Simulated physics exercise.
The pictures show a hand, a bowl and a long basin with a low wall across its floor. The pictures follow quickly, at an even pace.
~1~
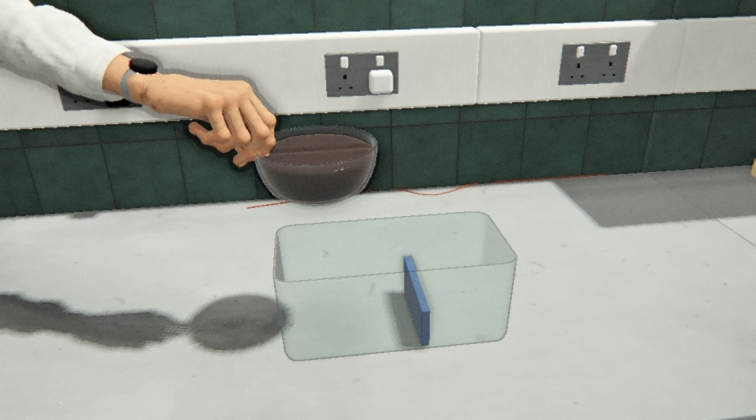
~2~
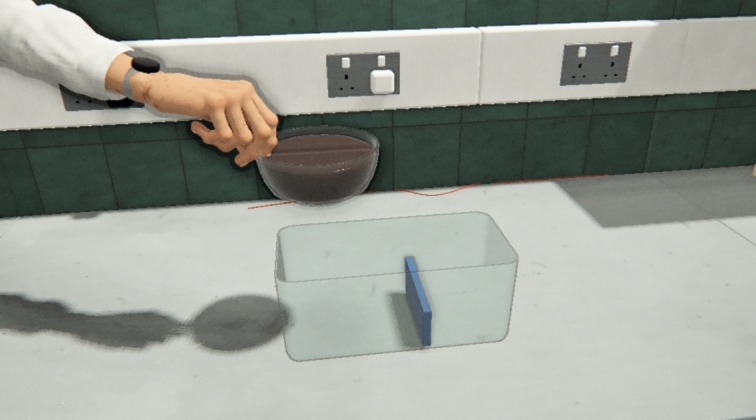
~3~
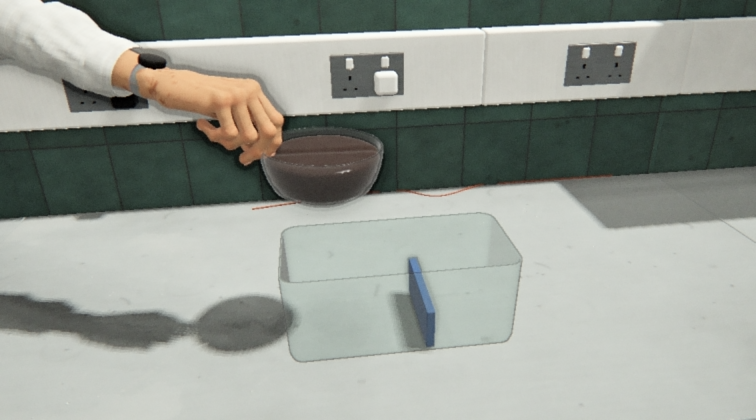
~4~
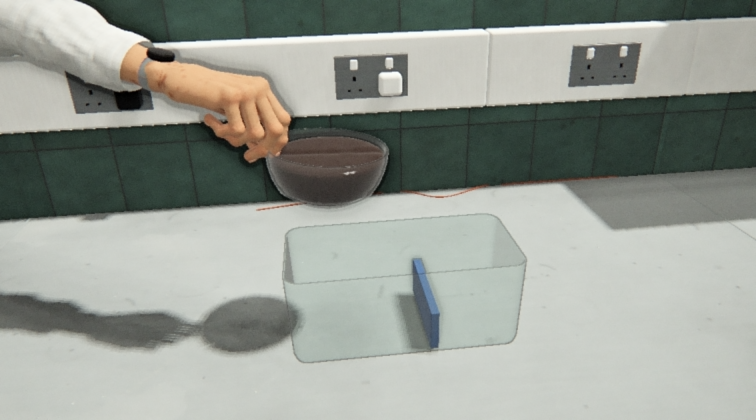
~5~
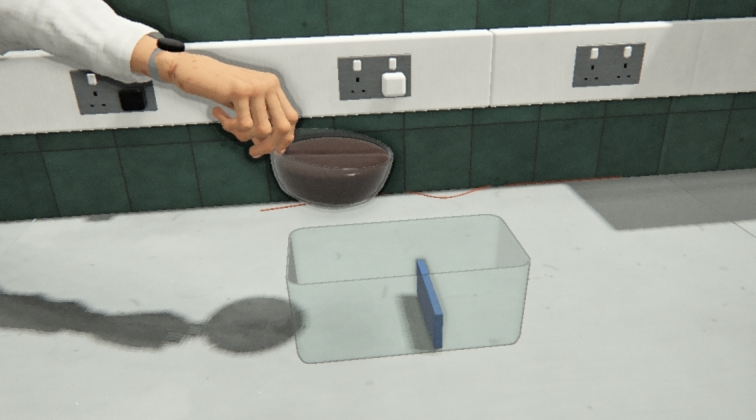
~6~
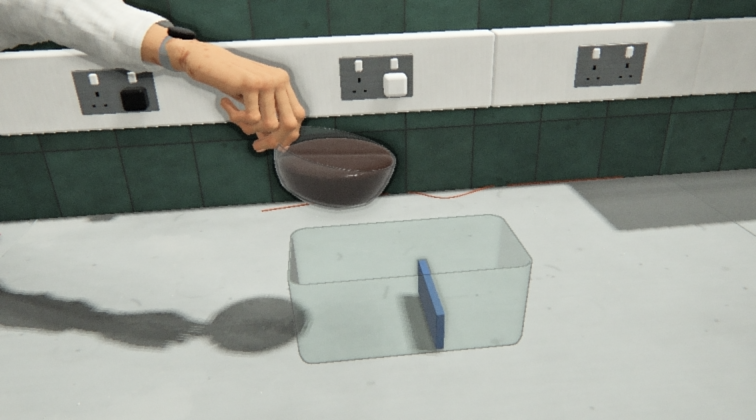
In this clip, a hand holds a clear bowl of dark brown liquid above a long, see-through basin with a low blue wall inside, then gradually tilts the bowl slightly to the right while the liquid stays inside.
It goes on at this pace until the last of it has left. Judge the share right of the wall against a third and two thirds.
It comes to between a third and two thirds.
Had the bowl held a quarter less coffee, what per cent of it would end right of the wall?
Near 40 %.
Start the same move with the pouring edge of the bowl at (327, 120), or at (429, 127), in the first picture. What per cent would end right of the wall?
The first gives 0 %, the second 90 %.
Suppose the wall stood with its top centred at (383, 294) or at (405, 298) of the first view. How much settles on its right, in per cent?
In turn 85 and 65 in a hundred.
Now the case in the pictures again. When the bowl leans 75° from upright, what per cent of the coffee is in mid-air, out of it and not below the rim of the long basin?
Close to 35 per cent.
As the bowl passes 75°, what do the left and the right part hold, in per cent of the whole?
Some 5 per cent left and 30 right.
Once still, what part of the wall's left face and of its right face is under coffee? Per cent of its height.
Left about 20, right about 40.
A moment on, the bowl is tipped on its side and 31 per cent is still to pour, 6 is left of the wall and 28 right of it.
Next, the bowl is tipped right over and 0 per cent is still to pour, 41 is left of the wall and 55 right of it.
Then the bowl is tipped right over and 0 per cent is still to pour, 44 is left of the wall and 55 right of it.
Later the bowl is tipped right over and 0 per cent is still to pour, 44 is left of the wall and 55 right of it.
At rest 44 per cent lies left of the wall, 55 right of it and 0 outside.
